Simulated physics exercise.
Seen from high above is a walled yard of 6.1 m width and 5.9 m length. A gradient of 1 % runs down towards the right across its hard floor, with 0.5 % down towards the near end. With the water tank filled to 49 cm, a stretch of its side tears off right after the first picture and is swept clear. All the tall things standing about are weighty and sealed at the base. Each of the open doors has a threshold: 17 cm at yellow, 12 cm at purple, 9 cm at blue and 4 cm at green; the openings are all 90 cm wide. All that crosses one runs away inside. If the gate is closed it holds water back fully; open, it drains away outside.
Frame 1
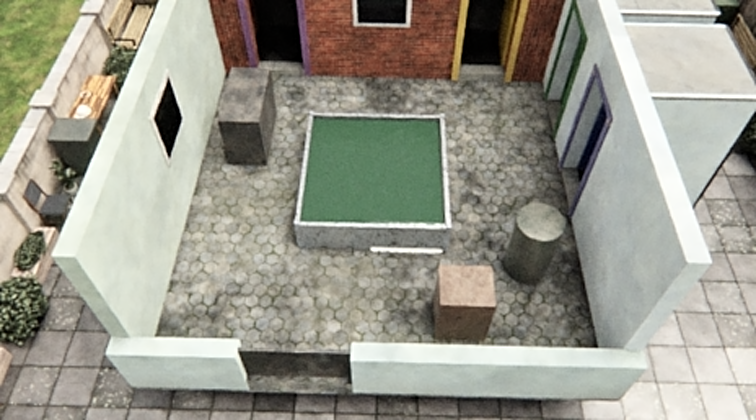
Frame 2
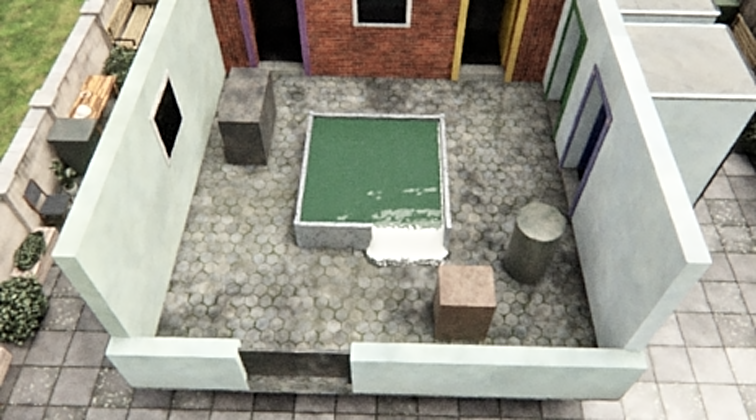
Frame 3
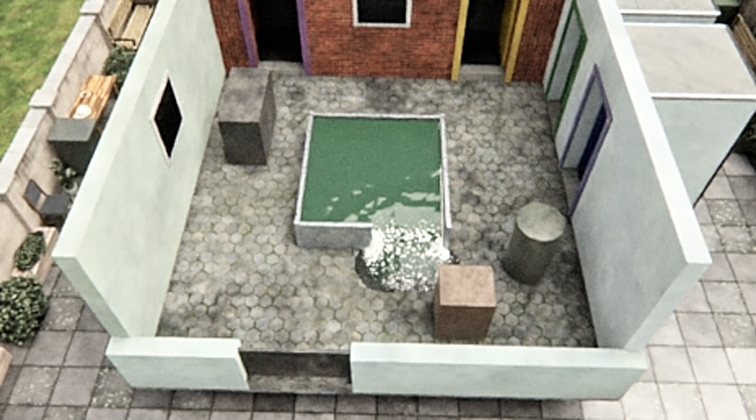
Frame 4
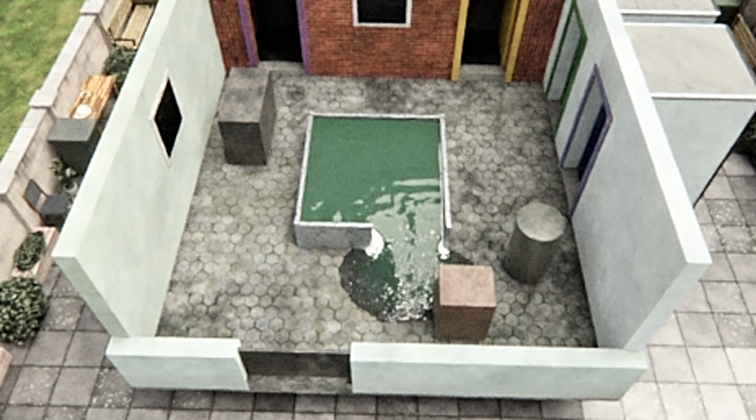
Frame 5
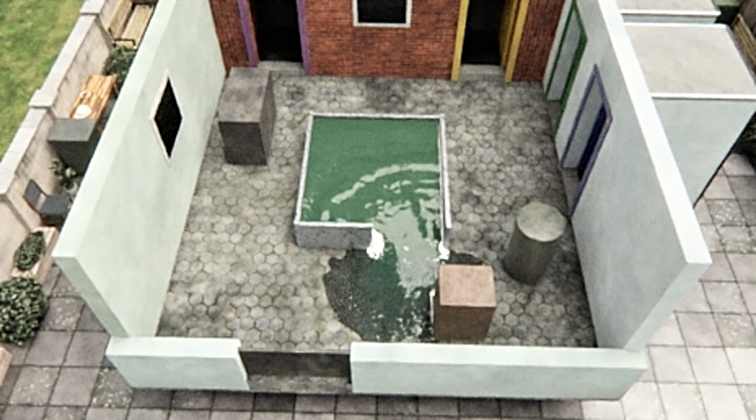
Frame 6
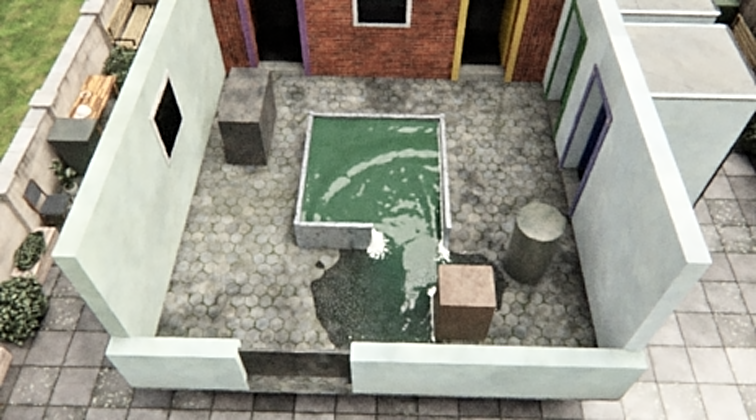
A walled yard with pale green walls, a red brick back wall and grey hexagonal paving is seen from high above by a still camera. A square tank of green water stands in the middle, with a dark block at back left, and a brown block and grey cylinder at right. The tank's near side opens, and water bursts out in white froth, spreads across the paving towards the near wall and around the brown block, while ripples curve over the tank's surface.
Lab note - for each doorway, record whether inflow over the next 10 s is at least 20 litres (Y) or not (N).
The yellow door will most likely respect the limit; the purple door will most likely respect the limit; the blue door will most likely respect the limit; the green door will most likely bust the limit.
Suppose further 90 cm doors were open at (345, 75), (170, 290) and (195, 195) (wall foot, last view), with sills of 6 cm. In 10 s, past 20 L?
Less, more, less.
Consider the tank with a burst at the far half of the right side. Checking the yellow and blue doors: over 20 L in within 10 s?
Versus the limit - yellow: Within, blue: Exceeded.
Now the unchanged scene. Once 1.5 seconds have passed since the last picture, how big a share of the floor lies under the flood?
Wet share: Near 30 percent.
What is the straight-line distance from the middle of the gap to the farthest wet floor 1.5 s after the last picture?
That works out near 3.8 m.
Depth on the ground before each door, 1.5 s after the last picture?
Depths in cm: Yellow 0, purple 0, blue 0, green 0.
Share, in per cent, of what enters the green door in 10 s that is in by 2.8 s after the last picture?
Roughly 0 percent is in by then.
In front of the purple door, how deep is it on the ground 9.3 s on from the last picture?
I'd put it near 6.0 cm.
Then, 0.7 s after the last picture water covers 15 % of the floor and is deepest (36 cm) near (442, 298); yellow door not reached, purple door not reached, blue door not reached, green door not reached.
Then, 1.5 s after the last picture water covers 30 % of the floor and is deepest (34 cm) near (405, 368); yellow door not reached, purple door not reached, blue door not reached, green door not reached.
Then, 2.8 s after the last picture water covers 45 % of the floor and is deepest (24 cm) near (581, 314); yellow door not reached, purple door not reached, blue door 2 cm at the sill, 0 L in, green door not reached.
Then, 5.3 s after the last picture water covers 80 % of the floor and is deepest (20 cm) near (526, 372); yellow door 12 cm at the sill, 0 L in, purple door not reached, blue door 4 cm at the sill, 0 L in, green door 3 cm at the sill, 0 L in.
Then, 9.3 s after the last picture water covers 95 % of the floor and is deepest (14 cm) near (580, 373); yellow door 9 cm at the sill, 0 L in, purple door 6 cm at the sill, 0 L in, blue door 4 cm at the sill, 0 L in, green door 10 cm at the sill, 37 L in.
